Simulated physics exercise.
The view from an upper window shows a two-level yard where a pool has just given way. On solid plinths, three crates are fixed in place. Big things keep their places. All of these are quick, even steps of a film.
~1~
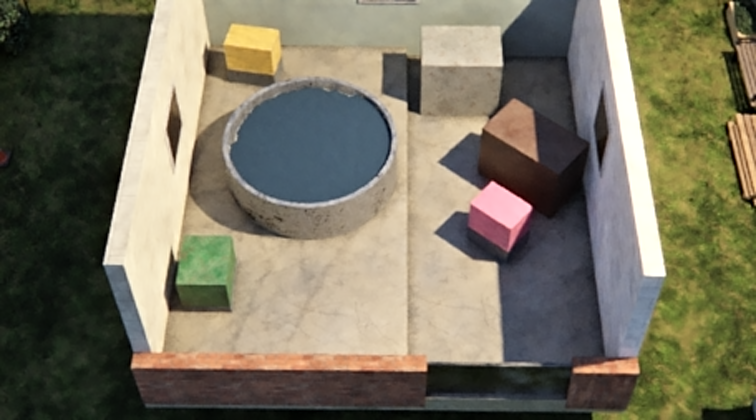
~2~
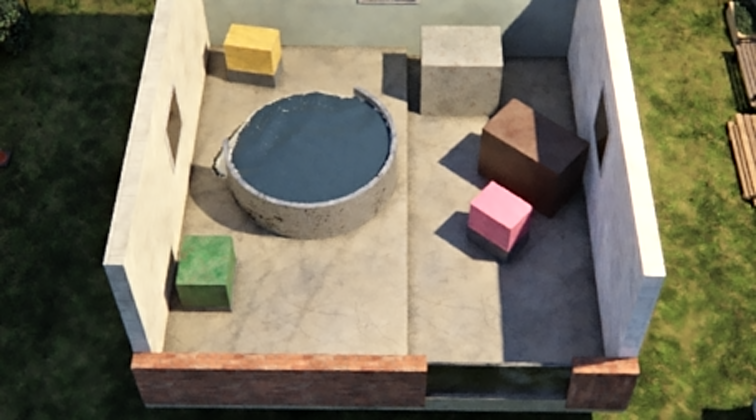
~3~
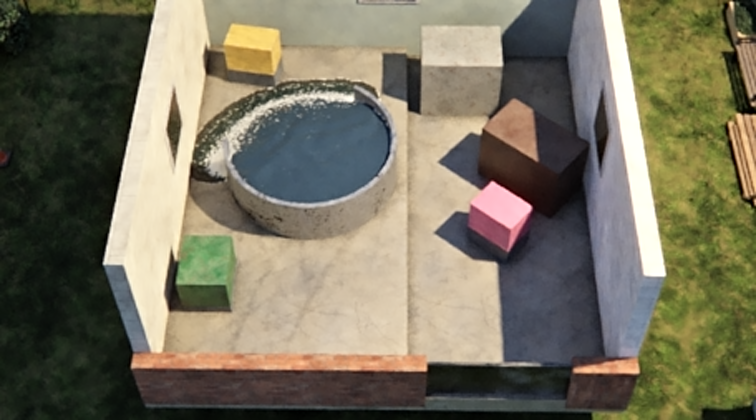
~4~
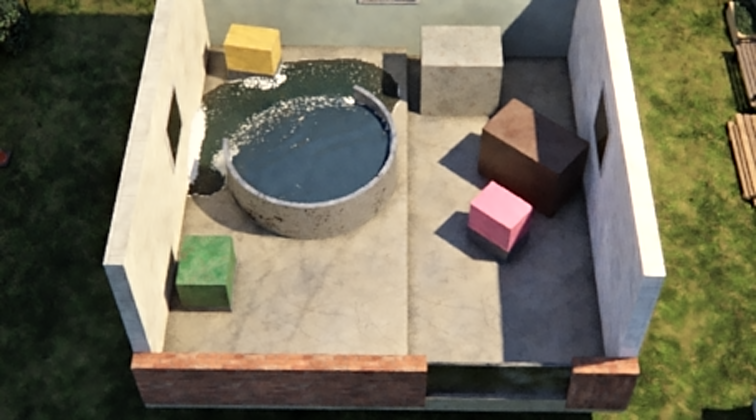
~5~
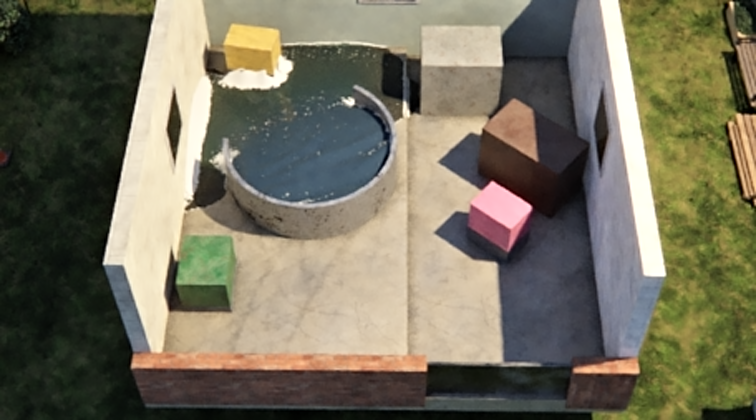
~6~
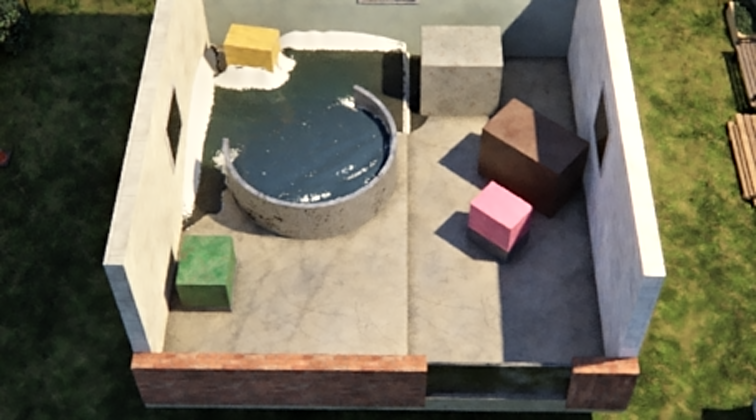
The round pool's far side broke open in a walled yard, and foaming water poured out behind it, spreading over the back left floor and around the yellow block while the other blocks stayed put.
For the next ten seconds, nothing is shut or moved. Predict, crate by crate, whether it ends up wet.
As I see it, green crate: Touched; pink crate: Untouched; yellow crate: Touched.
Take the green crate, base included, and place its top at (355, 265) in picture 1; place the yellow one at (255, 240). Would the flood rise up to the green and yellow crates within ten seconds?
The green crate is untouched, and the yellow crate is untouched.
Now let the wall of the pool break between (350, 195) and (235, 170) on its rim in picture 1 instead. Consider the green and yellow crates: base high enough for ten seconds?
In my view the green crate gets reached, and the yellow crate is never reached.
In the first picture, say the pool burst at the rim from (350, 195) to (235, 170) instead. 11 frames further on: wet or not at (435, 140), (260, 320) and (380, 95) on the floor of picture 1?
Spared, then sodden, then spared.
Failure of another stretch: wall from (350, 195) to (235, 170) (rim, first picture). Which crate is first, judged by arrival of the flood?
The green one comes first.
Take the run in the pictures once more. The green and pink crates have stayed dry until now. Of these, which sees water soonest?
That one is the one in green.
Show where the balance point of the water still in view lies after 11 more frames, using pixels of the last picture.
The water centres close to (295, 116).
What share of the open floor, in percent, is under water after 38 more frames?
That comes to about 95 per cent.
A moment on, water covers 30 % of the floor; the green crate water round its plinth, the pink crate not reached, the yellow crate water round its plinth.
Next, water covers 35 % of the floor; the green crate water round its plinth, the pink crate not reached, the yellow crate water round its plinth.
Then, water covers 60 % of the floor; the green crate water round its plinth, the pink crate water round its plinth, the yellow crate water round its plinth.
Later, water covers 95 % of the floor; the green crate water round its plinth, the pink crate water round its plinth, the yellow crate water round its plinth.
In the end, water covers 95 % of the floor; the green crate was topped, the pink crate stayed above the water, the yellow crate was topped.
